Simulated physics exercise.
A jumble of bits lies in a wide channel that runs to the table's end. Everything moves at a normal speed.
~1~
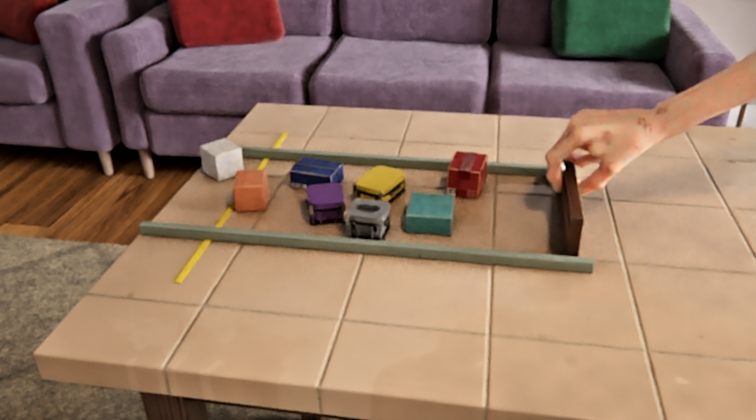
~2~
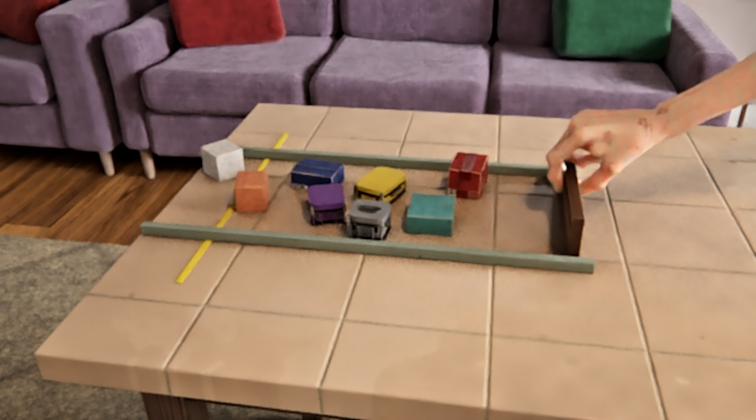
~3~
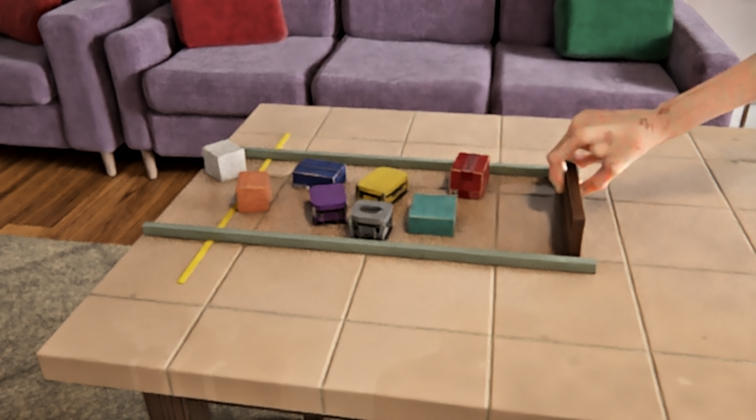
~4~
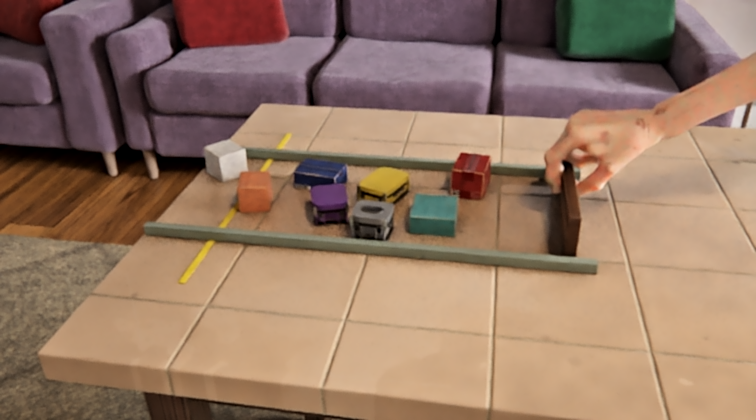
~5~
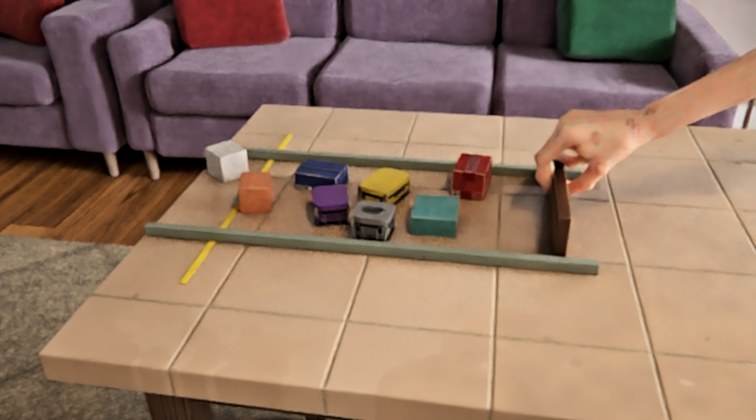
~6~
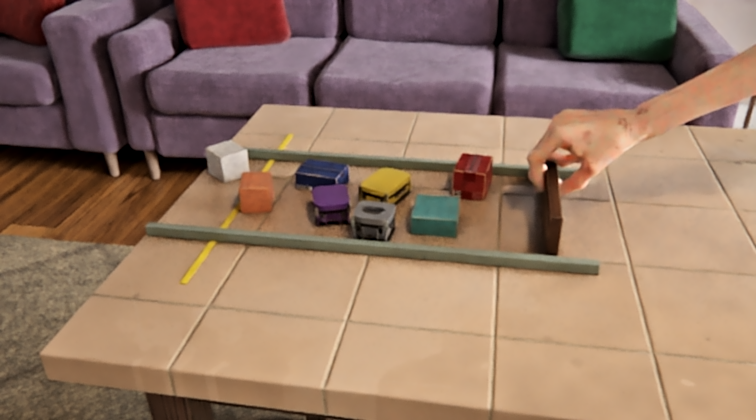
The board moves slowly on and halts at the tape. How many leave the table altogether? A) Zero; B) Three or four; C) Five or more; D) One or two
The answer is B.
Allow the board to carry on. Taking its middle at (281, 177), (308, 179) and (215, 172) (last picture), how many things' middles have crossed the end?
1, 1 and 6.
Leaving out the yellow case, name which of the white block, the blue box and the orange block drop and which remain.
White block: Down; blue box: Still up; orange block: Down.
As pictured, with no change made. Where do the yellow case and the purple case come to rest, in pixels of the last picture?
Final positions - yellow case around (210, 172), purple case around (185, 190).
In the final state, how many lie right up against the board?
The number is 2.
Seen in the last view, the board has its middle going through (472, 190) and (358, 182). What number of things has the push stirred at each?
One spot: 1. Other spot: 7.
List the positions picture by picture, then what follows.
In the first picture, white block (222, 160); orange block (251, 191); blue box (317, 175); board (568, 195); tape (242, 193).
In the second picture, orange block (252, 191); grey case (370, 221).
In the third picture, blue box (319, 176); board (570, 196).
In the fourth picture, white block (226, 161); red box (471, 176).
In the fifth picture, orange block (256, 192); turquoise block (435, 215).
In the sixth picture, white block (228, 161); orange block (257, 192); blue box (322, 177); board (550, 195); tape (248, 194).
A little later, none off yet; white block at rest near (228, 161); orange block at rest near (257, 192); blue box at rest near (322, 177).
Next, none off yet; white block moving near (219, 160); orange block shifted about its own width near (235, 189); blue box shifted about its own width near (261, 168).
When it is over, the number that fall off is three or four; down, blue box, orange block and white block.
